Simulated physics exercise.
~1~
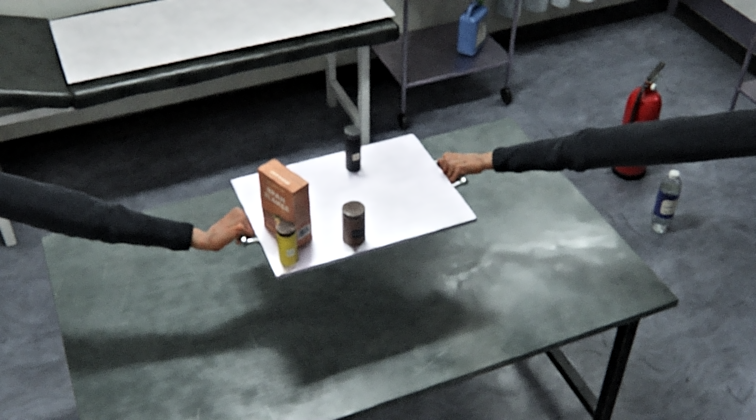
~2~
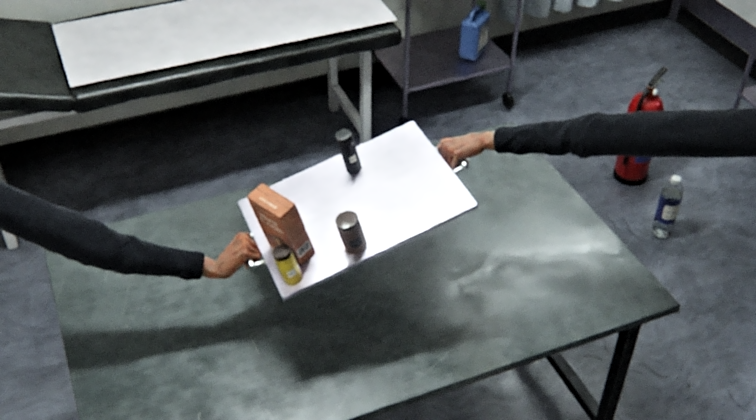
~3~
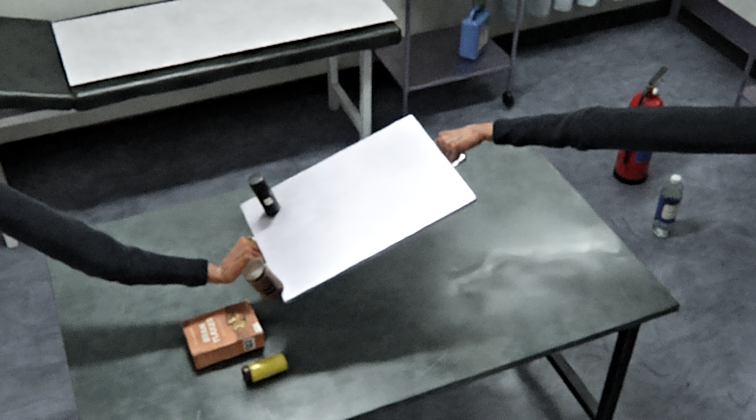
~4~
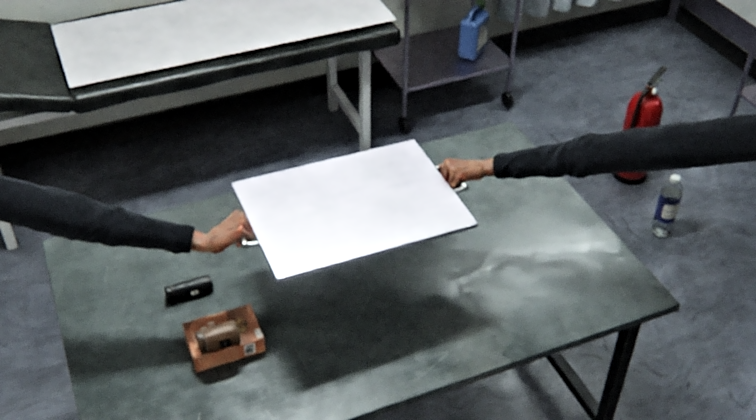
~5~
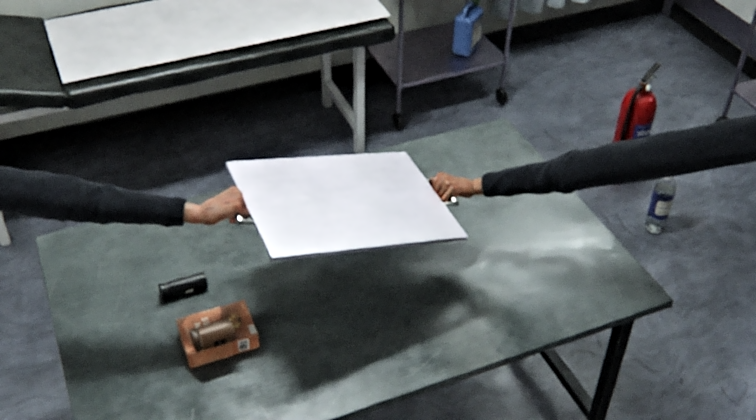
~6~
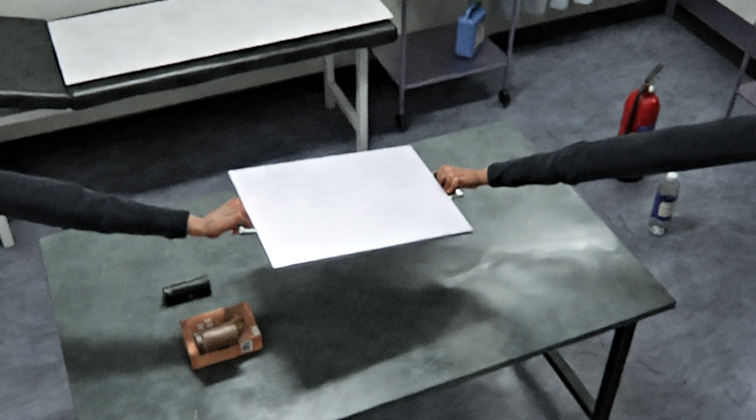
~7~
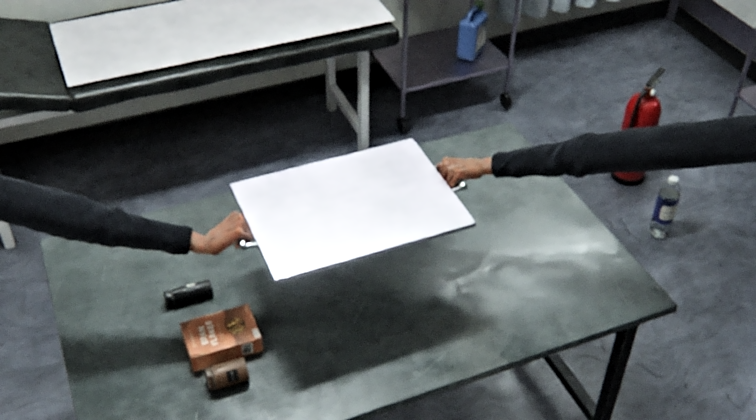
In a room with a grey-floored work area, two hands hold a flat white tray above a dark green table, with an orange packet, a yellow shaker, a black shaker and a brown jar standing on it. The tray's left edge dips and the items lean. The packet and yellow shaker drop onto the table first, while the black shaker and jar shift toward the low edge. Those two then fall as well, and the yellow shaker is lost from view. The emptied tray tips right, then levels, with the black shaker, packet and jar lying on the table below.
